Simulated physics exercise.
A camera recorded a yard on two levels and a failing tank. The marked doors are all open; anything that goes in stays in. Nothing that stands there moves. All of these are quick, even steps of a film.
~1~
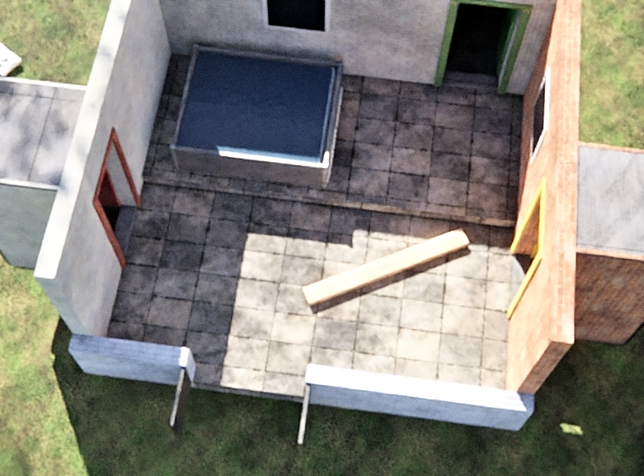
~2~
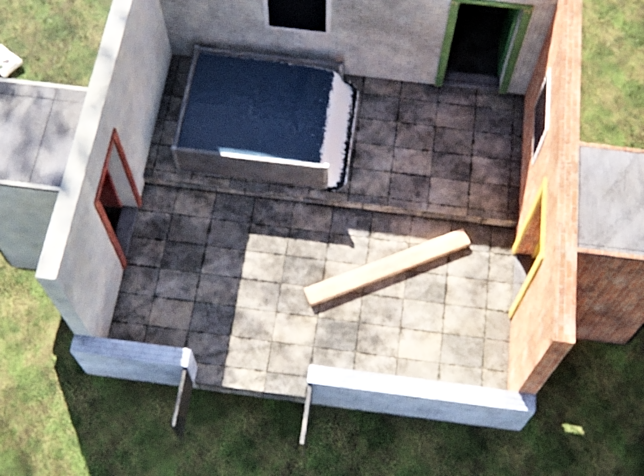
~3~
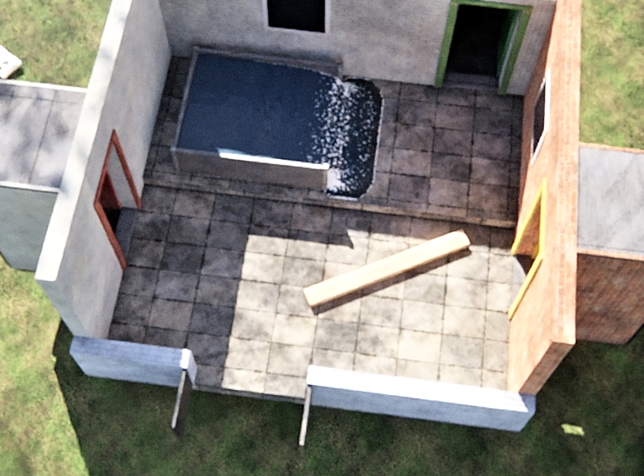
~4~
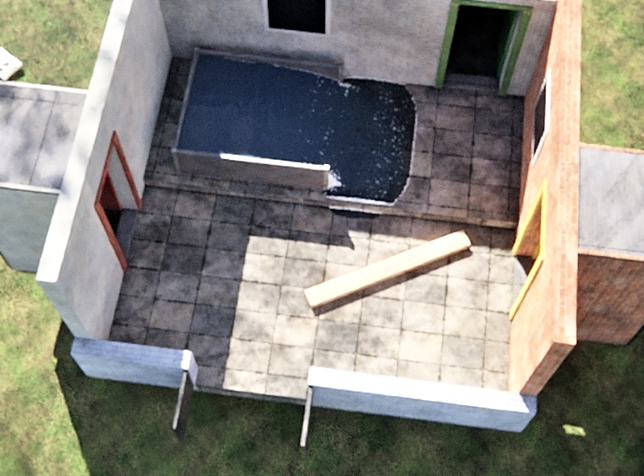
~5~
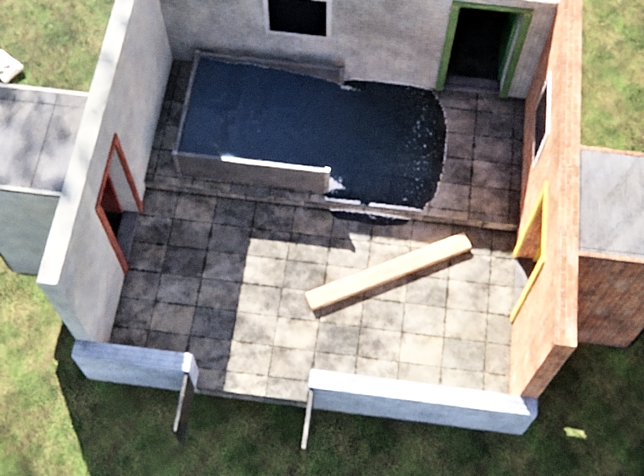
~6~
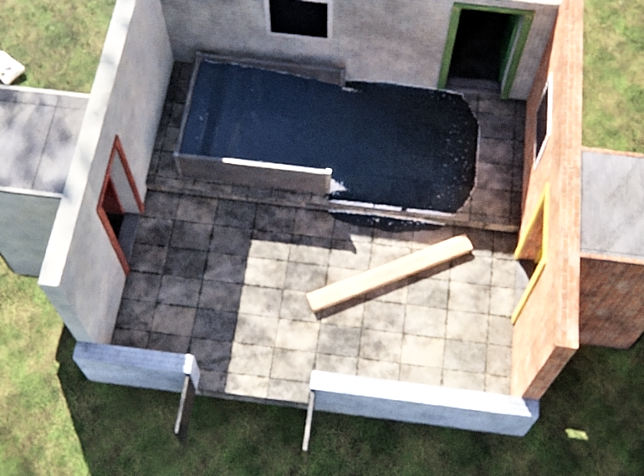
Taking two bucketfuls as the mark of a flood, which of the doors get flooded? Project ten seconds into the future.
The red door gets flooded, the yellow door gets flooded, the green door gets flooded.
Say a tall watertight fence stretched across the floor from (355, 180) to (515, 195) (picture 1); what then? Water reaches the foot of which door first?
That's the one in green, I reckon.
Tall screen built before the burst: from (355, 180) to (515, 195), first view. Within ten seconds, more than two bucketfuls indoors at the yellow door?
The yellow door falls short.
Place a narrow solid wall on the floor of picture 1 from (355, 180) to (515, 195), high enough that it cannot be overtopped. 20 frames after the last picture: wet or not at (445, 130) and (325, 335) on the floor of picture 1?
Note: Point one drenched, point two left unsoaked.
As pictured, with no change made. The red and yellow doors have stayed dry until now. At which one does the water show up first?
That's the door marked yellow.
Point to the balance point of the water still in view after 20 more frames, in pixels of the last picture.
The centre of mass sits at about (401, 190).
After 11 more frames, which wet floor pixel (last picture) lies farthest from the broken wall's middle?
Near (505, 361).
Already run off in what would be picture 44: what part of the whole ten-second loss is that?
Approximately 55 in a hundred, I think.
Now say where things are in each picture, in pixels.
The first picture shows the tank at (259, 108) is whole and still.
In the second picture, water pours out at (332, 130) and has run to (348, 87).
In the third picture, water pours out at (331, 131) and has run to (363, 83).
In the fourth picture, water pours out at (332, 133) and has run to (398, 85).
In the fifth picture, water pours out at (333, 135) and has run to (435, 104).
In the sixth picture, the front is at (473, 126), out from the gap at (334, 136).
A moment on, water covers 30 % of the floor; the red door not reached, the yellow door not reached, the green door wet at the sill, nothing in.
Next, water covers 40 % of the floor; the red door not reached, the yellow door wet at the sill, nothing in, the green door under two buckets in.
Then, water covers 50 % of the floor; the red door not reached, the yellow door over two buckets in, the green door far over two buckets in.
Later, water covers 90 % of the floor; the red door not reached, the yellow door over two buckets in, the green door far over two buckets in.
In the end, water covers 90 % of the floor; the red door far over two buckets in, the yellow door over two buckets in, the green door far over two buckets in.
